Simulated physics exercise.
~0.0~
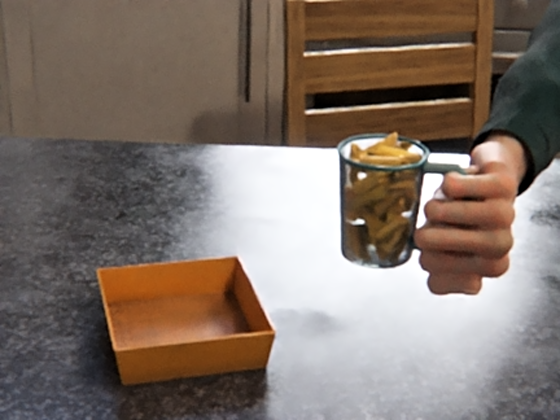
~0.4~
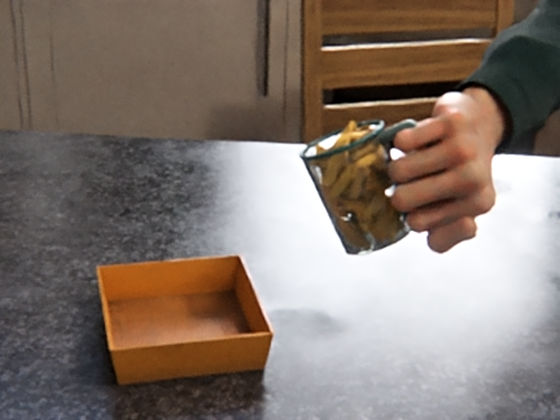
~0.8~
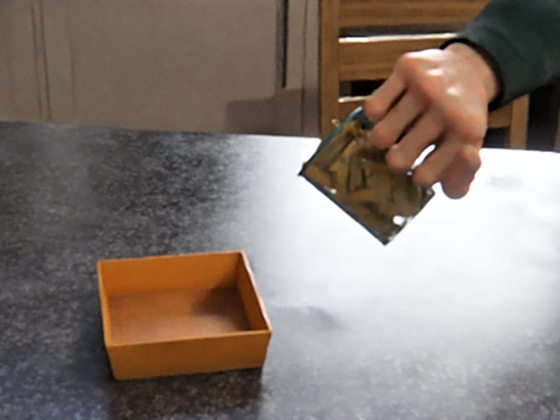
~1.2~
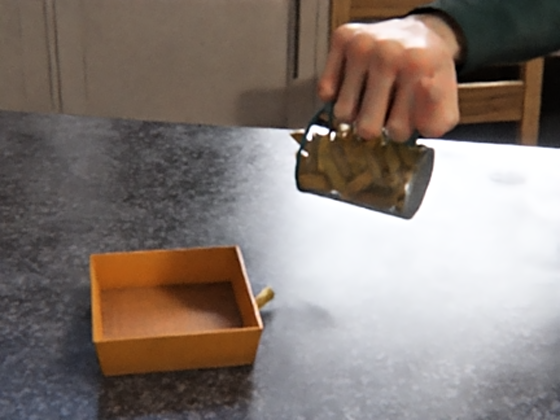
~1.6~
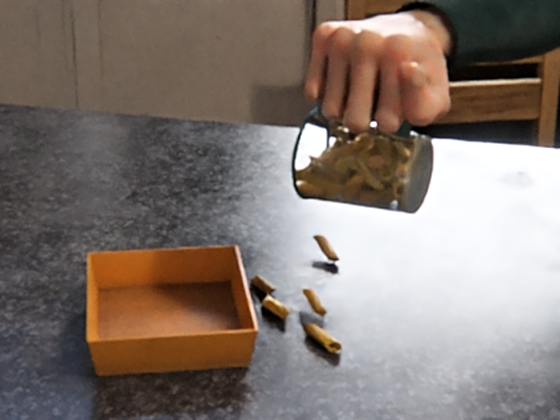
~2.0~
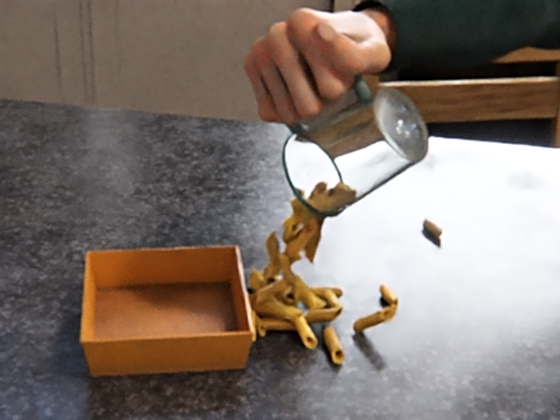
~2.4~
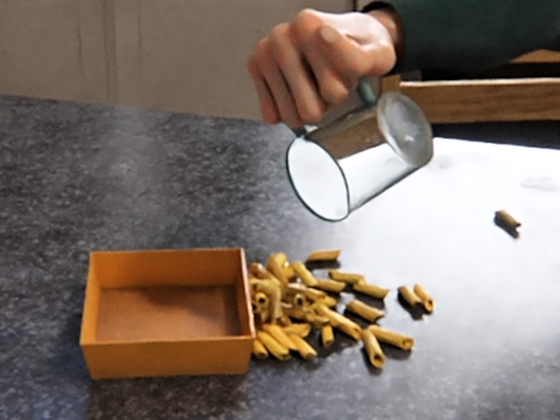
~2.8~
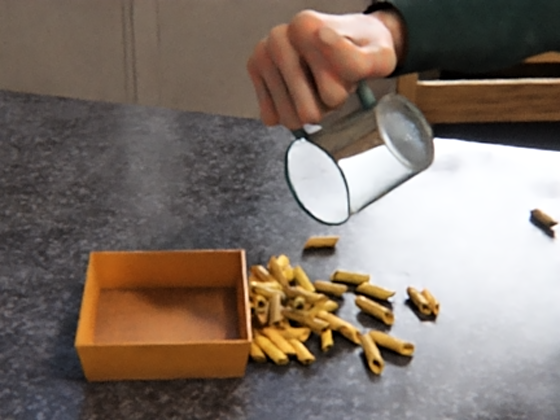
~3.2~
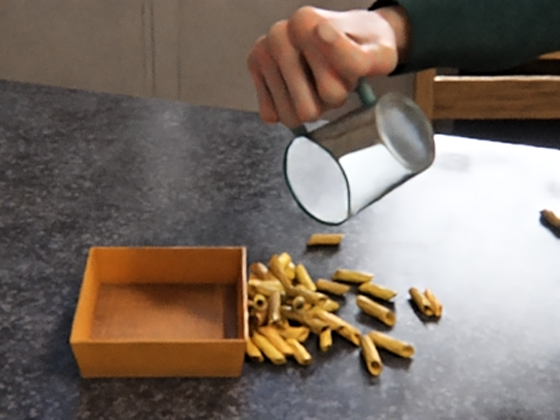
At first, a hand in a dark green sleeve holds a clear cup full of dry pasta tubes above a dark speckled table, to the right of an empty, shallow orange tin. The hand tips the cup to the left until it lies on its side. A few pieces drop out and land on the table just right of the tin. The cup then turns further, and the rest pours down in a stream, missing the tin. In the end the pasta lies heaped and scattered beside the still-empty tin, one piece far to the right, while the hand holds the emptied cup tilted above.
